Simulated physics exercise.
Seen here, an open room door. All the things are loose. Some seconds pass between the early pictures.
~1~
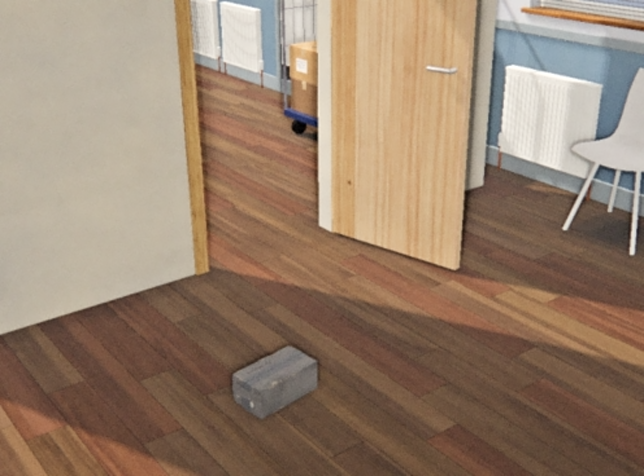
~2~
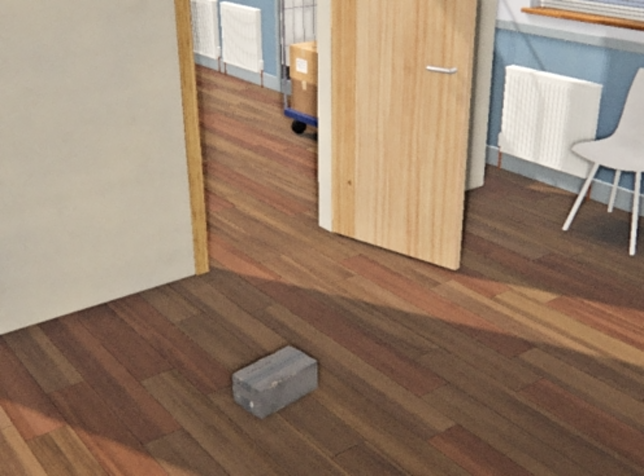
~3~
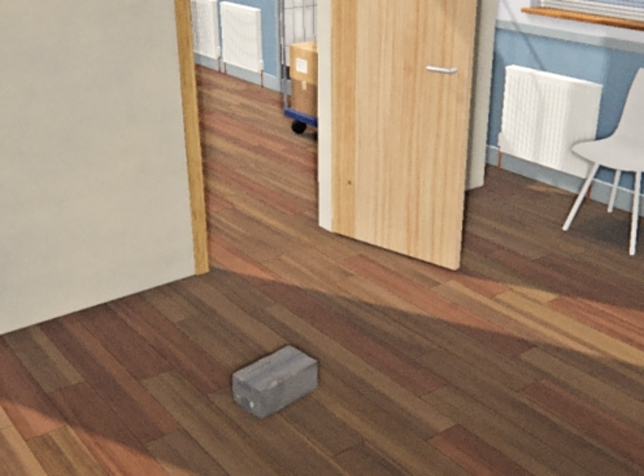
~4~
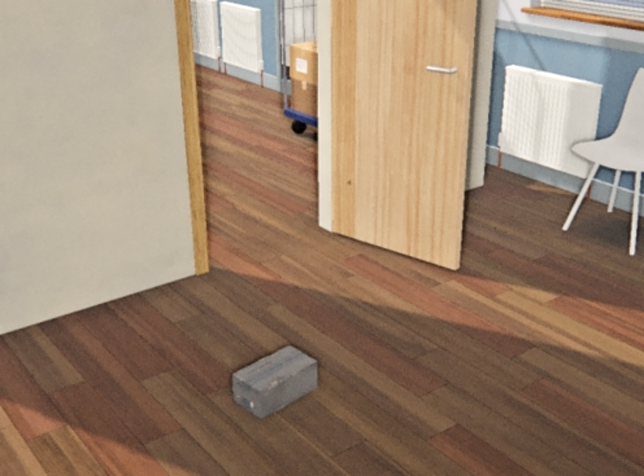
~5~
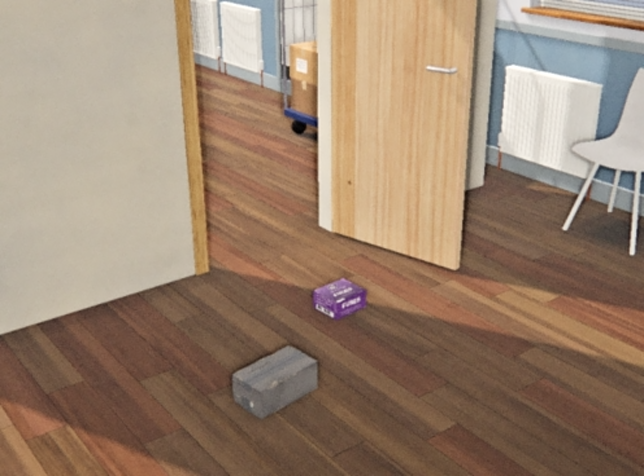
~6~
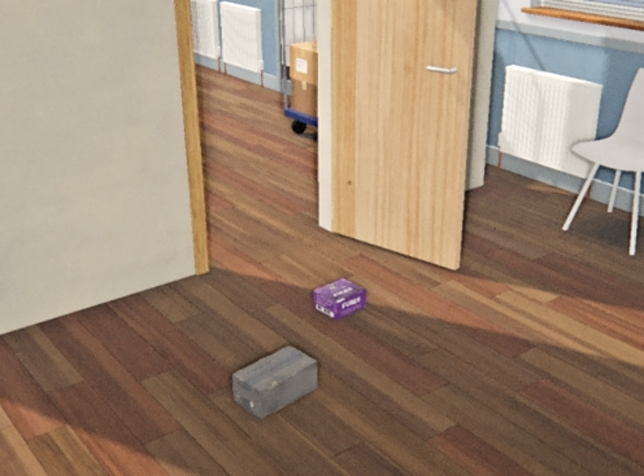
The footage shows a grey parcel resting on a wooden floor near a wide-open door, with nothing moving at first; then a purple box abruptly appears on the floor behind the parcel, and everything remains still.
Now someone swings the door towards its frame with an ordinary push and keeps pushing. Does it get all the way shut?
In the end the door shuts.
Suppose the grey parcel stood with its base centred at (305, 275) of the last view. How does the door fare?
Then it is blocked.
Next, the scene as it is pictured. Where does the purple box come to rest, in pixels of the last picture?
Near (319, 305).
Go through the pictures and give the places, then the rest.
Door wide open and still; grey parcel (276, 381), in the first picture.
Door wide open and still; grey parcel (276, 381), in the second picture.
Door wide open and still; grey parcel (276, 381), in the third picture.
Door wide open and still; grey parcel (276, 381), in the fourth picture.
Door wide open and still; grey parcel (276, 381), in the fifth picture.
Door wide open and still; purple box (340, 299); grey parcel (276, 381), in the sixth picture.
Then, 0.90 s later than the last frame, open by 62°.
Then, 1.20 s later than the last frame, open by 40°; purple box moved a little near (319, 305).
When it is over, open by 0°; both as before. End places, in pixels of the last picture, purple box near (319, 305).
